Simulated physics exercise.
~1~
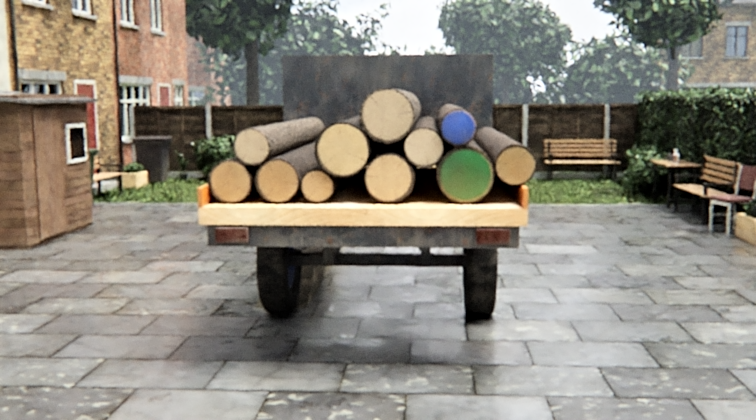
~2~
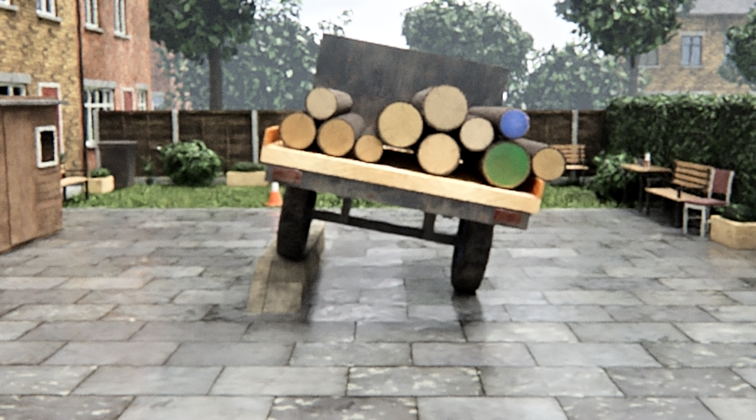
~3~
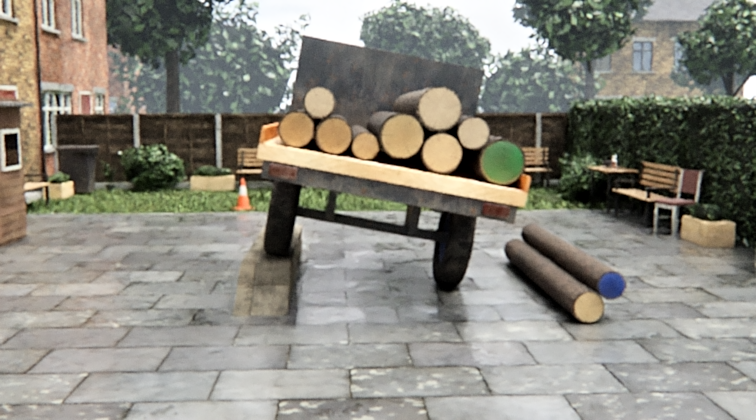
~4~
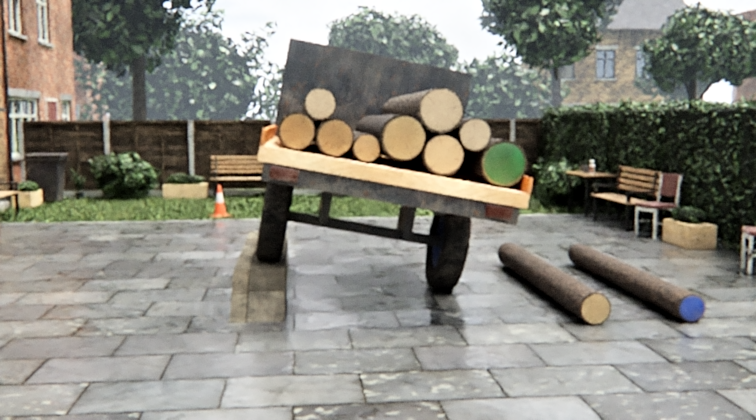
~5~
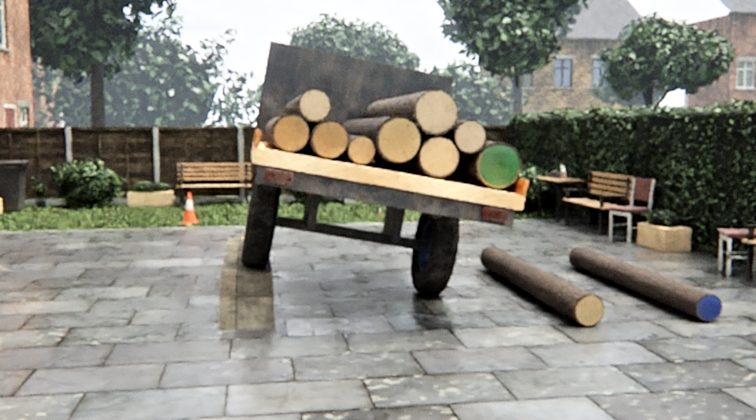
At the start, a flatbed loaded with loose logs stands level on a wet paved yard, its rear towards us, with one log end painted blue and another green. The deck then tilts down to the right as the left wheel rides up on a raised strip, and the logs shift that way. The blue-ended log and a plain one drop off the right side and roll away across the paving. The view drifts slowly sideways while the deck stays leaning. Finally, both fallen logs lie on the ground to the right, the blue one farther out, and the green-ended log remains on the deck near its lower edge.
